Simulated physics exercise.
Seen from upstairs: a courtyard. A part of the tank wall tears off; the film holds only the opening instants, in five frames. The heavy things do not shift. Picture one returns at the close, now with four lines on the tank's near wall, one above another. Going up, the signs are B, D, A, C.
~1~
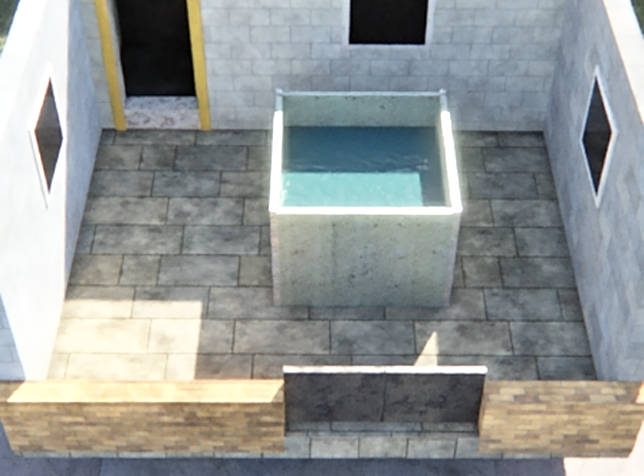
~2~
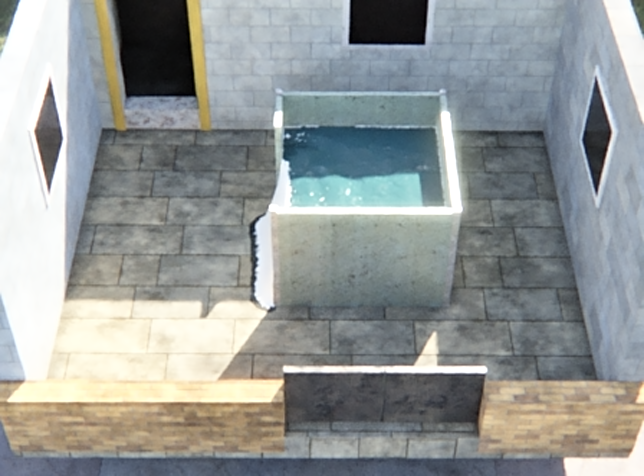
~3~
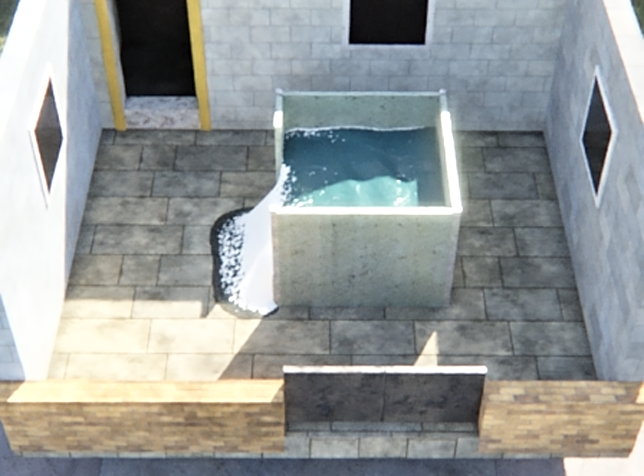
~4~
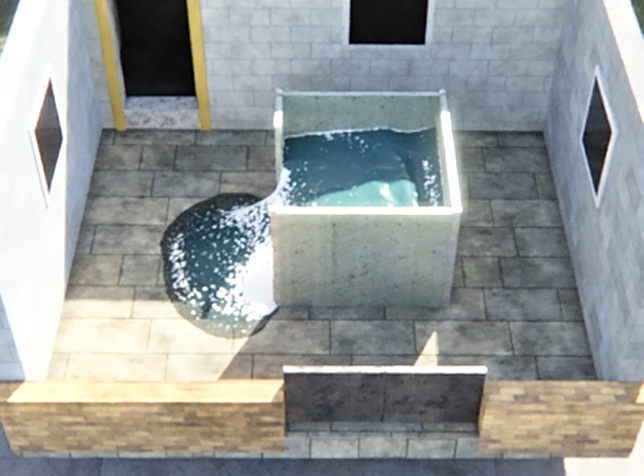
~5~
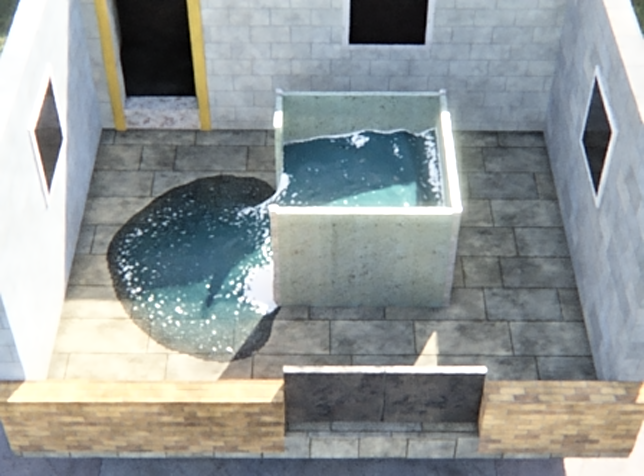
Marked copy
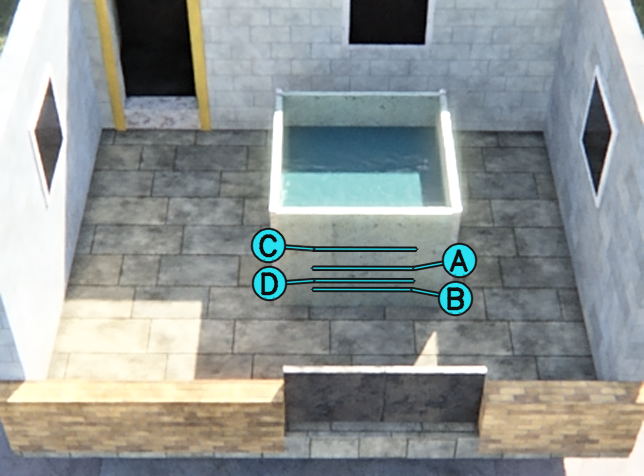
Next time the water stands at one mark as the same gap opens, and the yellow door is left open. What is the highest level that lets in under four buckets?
Mark C.
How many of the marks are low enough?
All of the four.
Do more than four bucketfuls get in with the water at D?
No, not at all.
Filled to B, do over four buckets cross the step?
No, that is safe.
On the marked copy, A at (363, 268); B at (362, 289); C at (364, 249); D at (363, 280); from the bottom up B, D, A, C.
Choosing A, nothing gets over.
Choosing B, nothing gets over.
Choosing C, a bucket or two gets in.
Choosing D, nothing gets over.
